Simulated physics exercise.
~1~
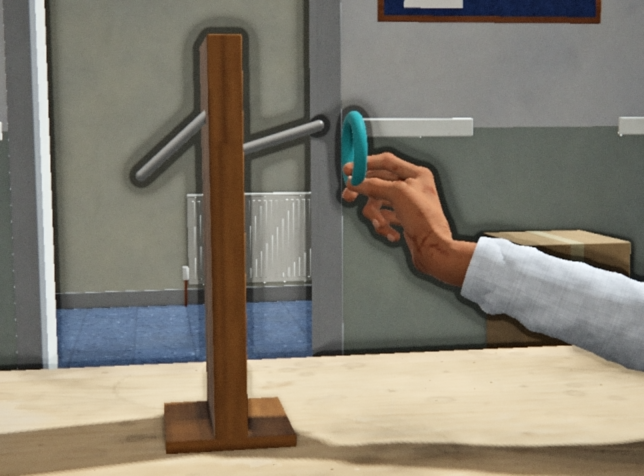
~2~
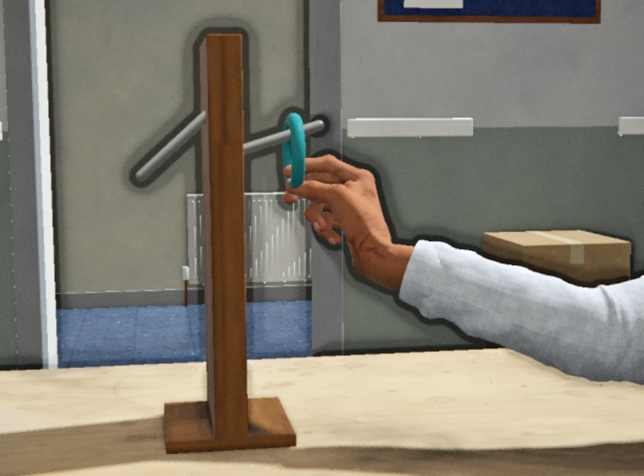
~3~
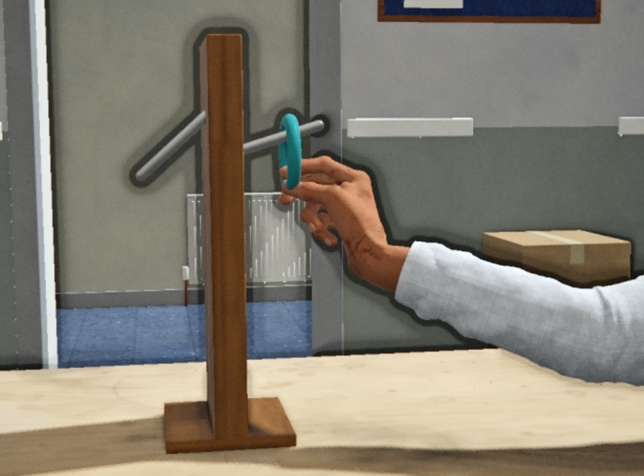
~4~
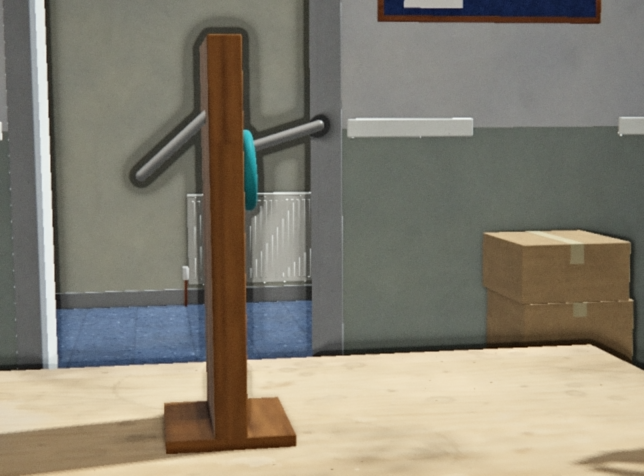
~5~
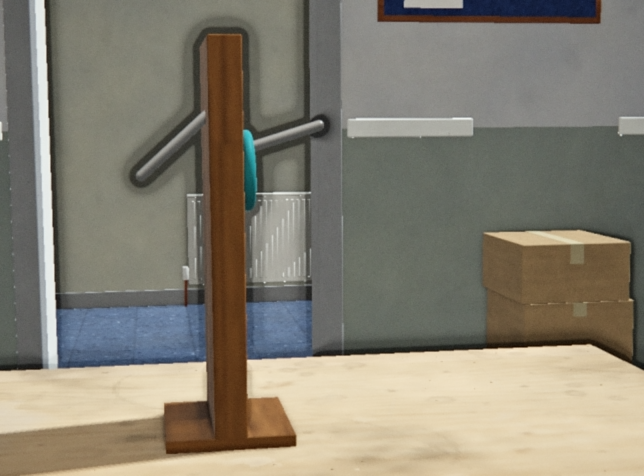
On a wooden tabletop, a hand hooking a turquoise ring over a peg stand's right peg, then withdrawing, leaving it hanging.
